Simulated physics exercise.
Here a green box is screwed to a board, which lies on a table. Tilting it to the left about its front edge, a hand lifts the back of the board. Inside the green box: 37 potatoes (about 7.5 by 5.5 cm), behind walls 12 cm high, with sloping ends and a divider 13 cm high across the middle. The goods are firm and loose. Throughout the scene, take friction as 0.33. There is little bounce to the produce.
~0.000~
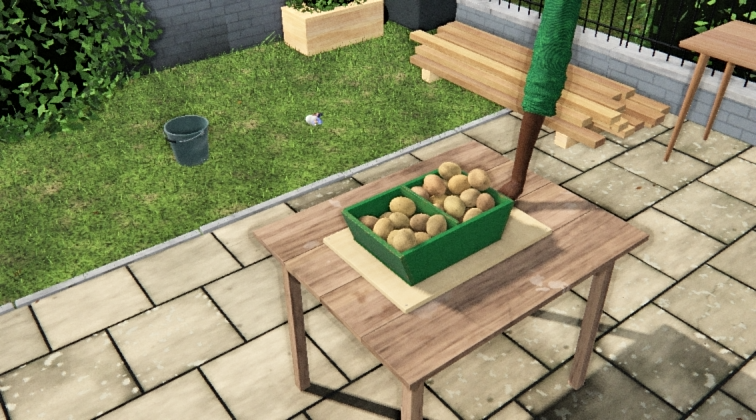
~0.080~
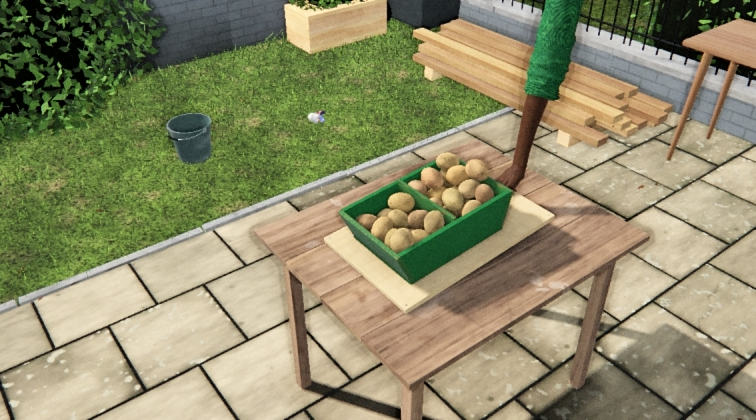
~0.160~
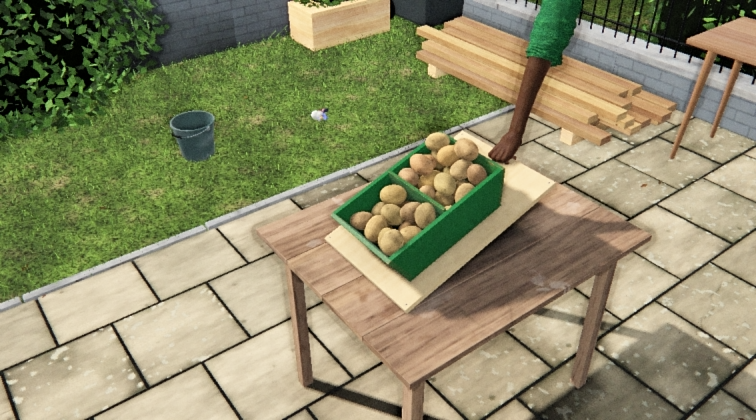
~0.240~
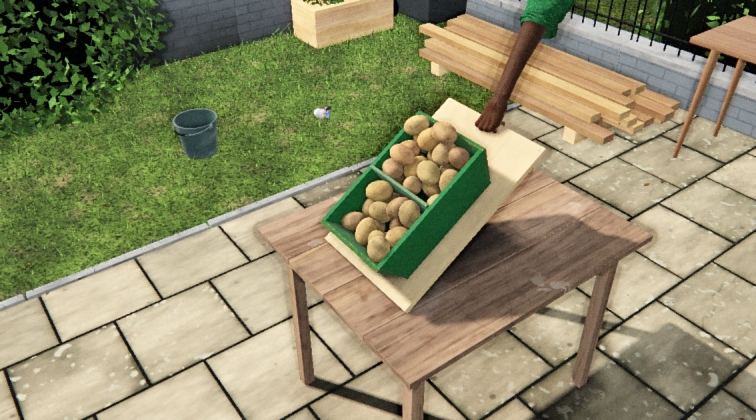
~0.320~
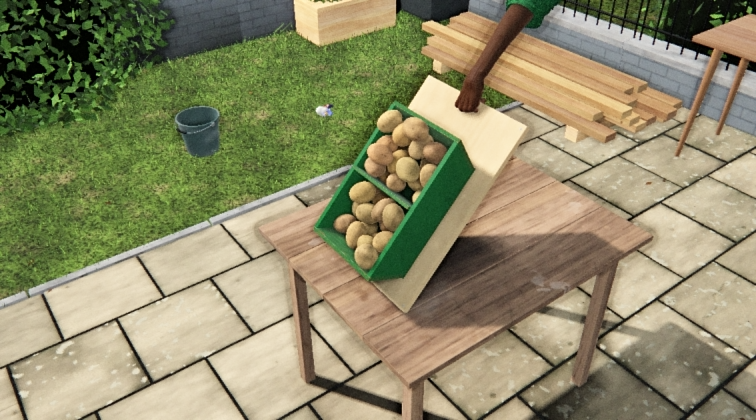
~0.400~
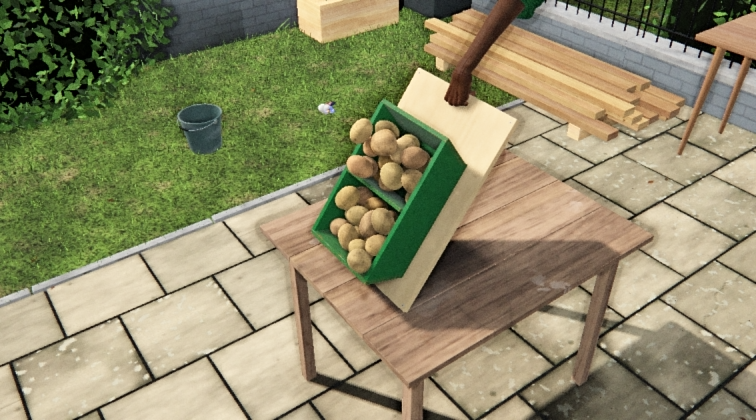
A hand in a green sleeve lifted the back of a board on a wooden table, tilting it steeply to the left along with the divided green box of potatoes fixed on top.
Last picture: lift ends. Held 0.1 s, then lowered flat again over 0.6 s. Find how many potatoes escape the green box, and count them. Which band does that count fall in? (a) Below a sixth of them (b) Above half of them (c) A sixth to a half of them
A sixth to a half of them.
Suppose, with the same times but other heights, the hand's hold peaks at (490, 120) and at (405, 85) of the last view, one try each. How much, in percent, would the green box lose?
First try the green box sheds 10 per cent of its load, second try 90 per cent.
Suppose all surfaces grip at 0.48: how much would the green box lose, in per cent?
Green box 30 per cent.
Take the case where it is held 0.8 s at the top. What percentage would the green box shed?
In that case green box 30 per cent.
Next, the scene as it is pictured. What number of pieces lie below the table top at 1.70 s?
Number of pieces - roughly 10.
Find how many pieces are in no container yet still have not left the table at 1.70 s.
Count of pieces: About 1.
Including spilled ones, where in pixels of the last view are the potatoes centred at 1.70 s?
Roughly (402, 240).
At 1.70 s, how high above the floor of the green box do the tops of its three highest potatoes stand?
Roughly 14 cm.
After 0.61 s, tilt 48°; the green box is down by 4 of 37.
After 0.87 s, tilt 17°; the green box is down by 11 of 37.
After 1.23 s, tilt 0°; the green box is down by 11 of 37.
Outcome (at 1.70 s), the green box is down by 11 of 37. Asked share, 11 of 37, 30 per cent.
